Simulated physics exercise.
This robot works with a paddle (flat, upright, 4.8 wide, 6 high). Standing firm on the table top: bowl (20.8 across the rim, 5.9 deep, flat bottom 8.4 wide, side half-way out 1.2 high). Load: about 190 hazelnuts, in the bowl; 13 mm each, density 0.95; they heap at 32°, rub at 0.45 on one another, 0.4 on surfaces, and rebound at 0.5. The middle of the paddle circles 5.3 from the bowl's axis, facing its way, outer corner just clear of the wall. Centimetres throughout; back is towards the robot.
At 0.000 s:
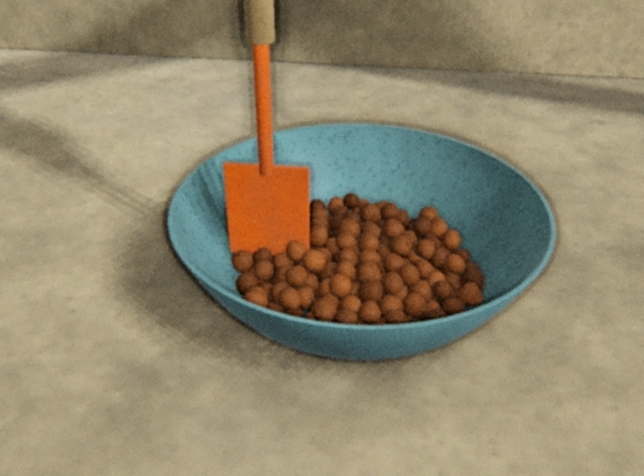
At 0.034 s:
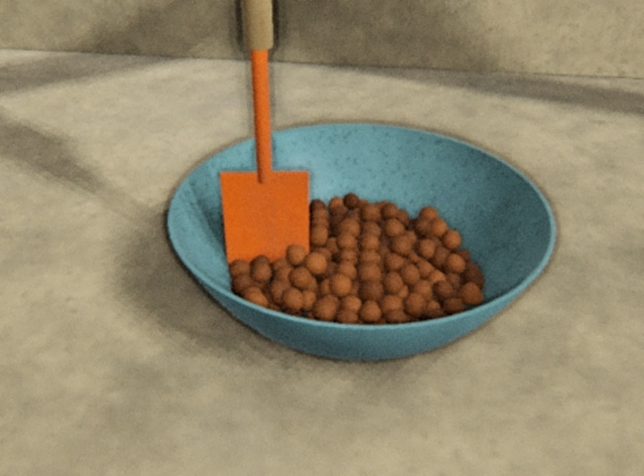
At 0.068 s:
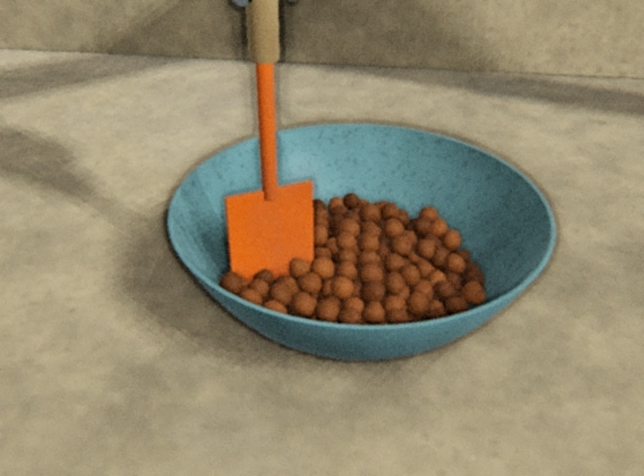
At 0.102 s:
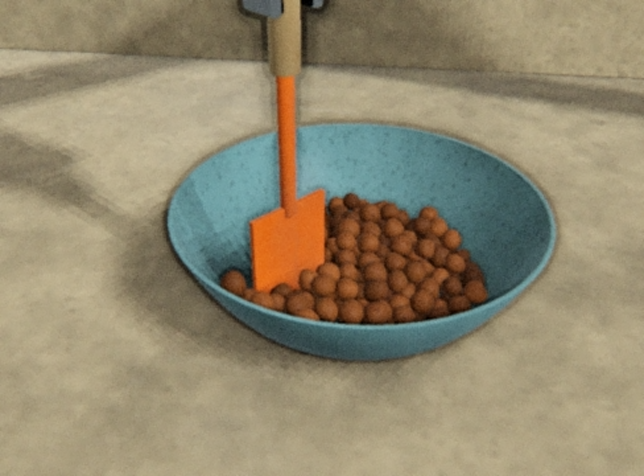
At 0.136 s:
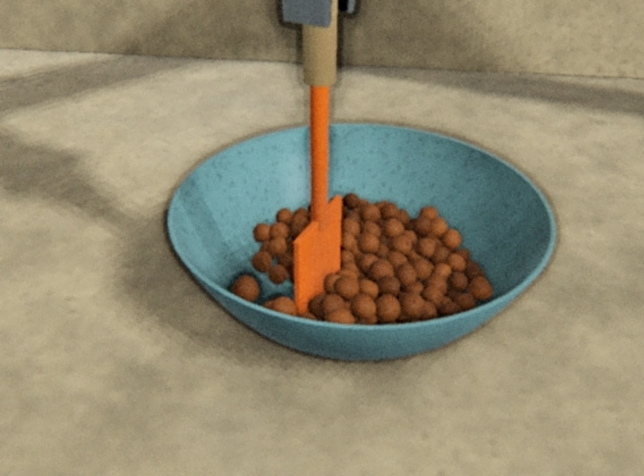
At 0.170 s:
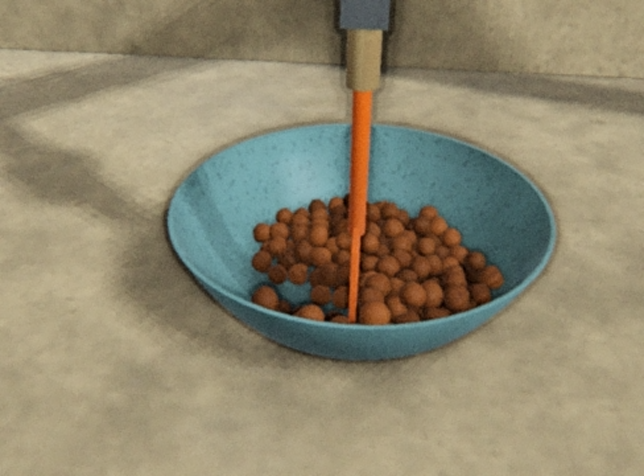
On a mottled tabletop, a robot swept an orange paddle from the left side of a blue bowl around toward the front, turning it edge-on as it pushed through the brown nuts.
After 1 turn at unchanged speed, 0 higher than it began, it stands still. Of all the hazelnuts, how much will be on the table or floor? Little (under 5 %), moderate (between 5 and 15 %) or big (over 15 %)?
Share on the table or floor: Moderate (between 5 and 15 %).
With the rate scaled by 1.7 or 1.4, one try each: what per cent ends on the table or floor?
About 35 and 30 per cent.
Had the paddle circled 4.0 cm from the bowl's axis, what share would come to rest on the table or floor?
Then about 5 per cent.
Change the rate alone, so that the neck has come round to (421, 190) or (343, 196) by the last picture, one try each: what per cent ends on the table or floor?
About 25 and 10 per cent.
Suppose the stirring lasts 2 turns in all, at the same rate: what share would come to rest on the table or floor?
Then about 15 per cent.
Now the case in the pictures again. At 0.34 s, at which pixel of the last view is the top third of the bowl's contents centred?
At about (461, 206).
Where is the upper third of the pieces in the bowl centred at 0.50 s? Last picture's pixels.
Near (294, 168).
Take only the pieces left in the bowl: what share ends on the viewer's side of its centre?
Some 60 per cent.
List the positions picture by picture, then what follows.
The first picture shows paddle neck at (265, 141), 0° round; upper third of the load around (367, 251), from x 245 to 470, top at y 200; 190 in the bowl.
The second picture shows paddle neck at (263, 148), 9° round; upper third of the load around (359, 259), from x 240 to 470, top at y 200.
The third picture shows paddle neck at (269, 164), 29° round; upper third of the load around (351, 268), from x 230 to 470, top at y 200.
The fourth picture shows paddle neck at (288, 180), 50° round; upper third of the load around (358, 281), from x 235 to 475, top at y 200.
The fifth picture shows paddle neck at (319, 191), 71° round; upper third of the load around (369, 286), from x 245 to 480, top at y 200.
The sixth picture shows paddle neck at (358, 197), 92° round; upper third of the load around (394, 286), from x 260 to 490, top at y 200; 190 in the bowl.
After 0.34 s, 194° round, highest piece 8 above the table; 186 in the bowl, 4 in flight or on the tool.
After 0.50 s, 297° round, highest piece 8 above the table; 177 in the bowl, 10 on the table or floor, 3 in flight or on the tool.
After 0.79 s, 0° round, highest piece 5 above the table; 170 in the bowl, 19 on the table or floor, 1 in flight or on the tool.
After 1.49 s, 0° round, highest piece 5 above the table; 170 in the bowl, 20 on the table or floor.
At rest, 170 in the bowl, 20 on the table or floor. That is 11 % on the table or floor.
